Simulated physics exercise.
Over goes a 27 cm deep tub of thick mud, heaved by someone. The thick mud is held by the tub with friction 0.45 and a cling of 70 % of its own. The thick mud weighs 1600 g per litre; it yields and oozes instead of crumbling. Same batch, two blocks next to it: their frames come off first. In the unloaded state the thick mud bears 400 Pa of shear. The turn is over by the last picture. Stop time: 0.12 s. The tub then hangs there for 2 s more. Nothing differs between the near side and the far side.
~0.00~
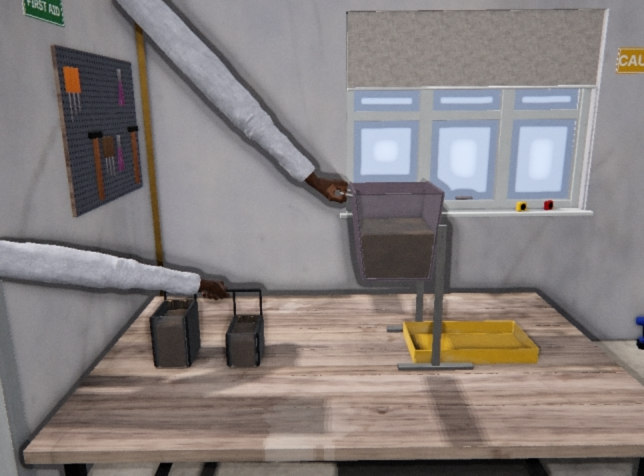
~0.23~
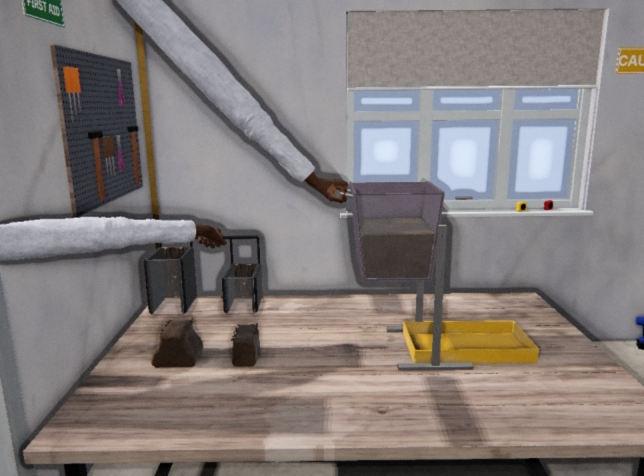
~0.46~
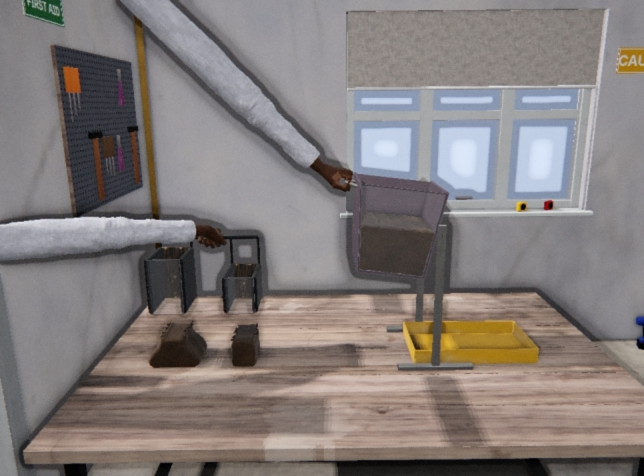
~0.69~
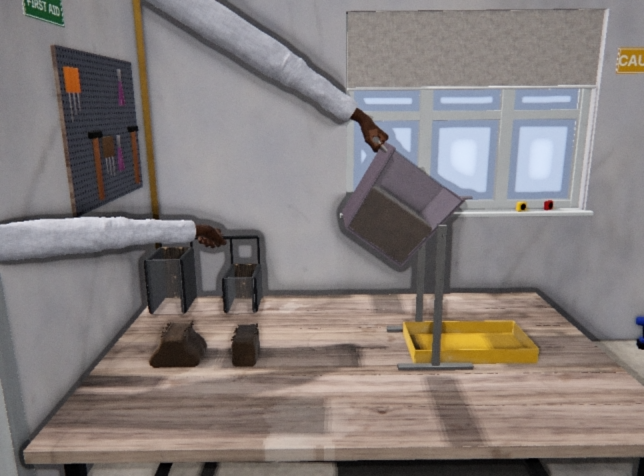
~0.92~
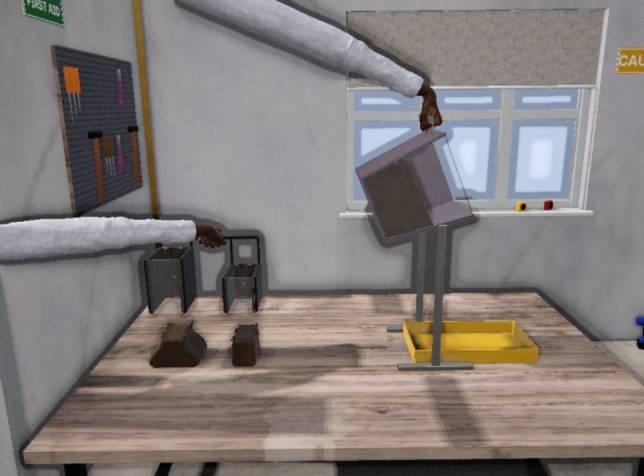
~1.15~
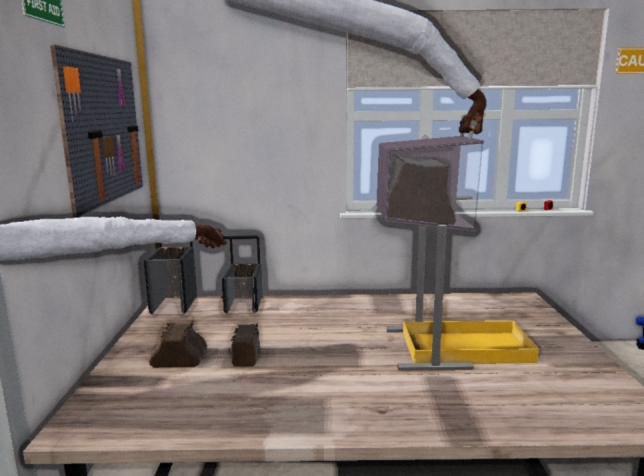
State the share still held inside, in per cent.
Roughly 56 per cent is still held inside.
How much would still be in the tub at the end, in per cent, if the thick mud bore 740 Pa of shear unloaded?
I'd expect about 100 percent.
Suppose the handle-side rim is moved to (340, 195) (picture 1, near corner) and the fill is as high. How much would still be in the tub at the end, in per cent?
I'd say around 45 percent would remain in the tub at the end.
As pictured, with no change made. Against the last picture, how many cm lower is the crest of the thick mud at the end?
The top ends up some 11 cm below its level in the last picture.
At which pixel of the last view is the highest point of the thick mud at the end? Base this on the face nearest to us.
Highest point: Approx. (408, 198).
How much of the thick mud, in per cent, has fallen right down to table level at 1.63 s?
At that moment, near 0 % is down.
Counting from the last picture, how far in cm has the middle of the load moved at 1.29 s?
It has moved around 6 centimetres.
After 1.29 s, the tub is at 92 degrees and holds 95 %.
After 1.46 s, the tub is at 92 degrees and holds 67 %.
After 1.63 s, the tub is at 92 degrees and holds 56 %.
After 1.80 s, the tub is at 92 degrees and holds 56 %.
After 3.15 s, at the end, the tub is at 92 degrees and holds 56 %.
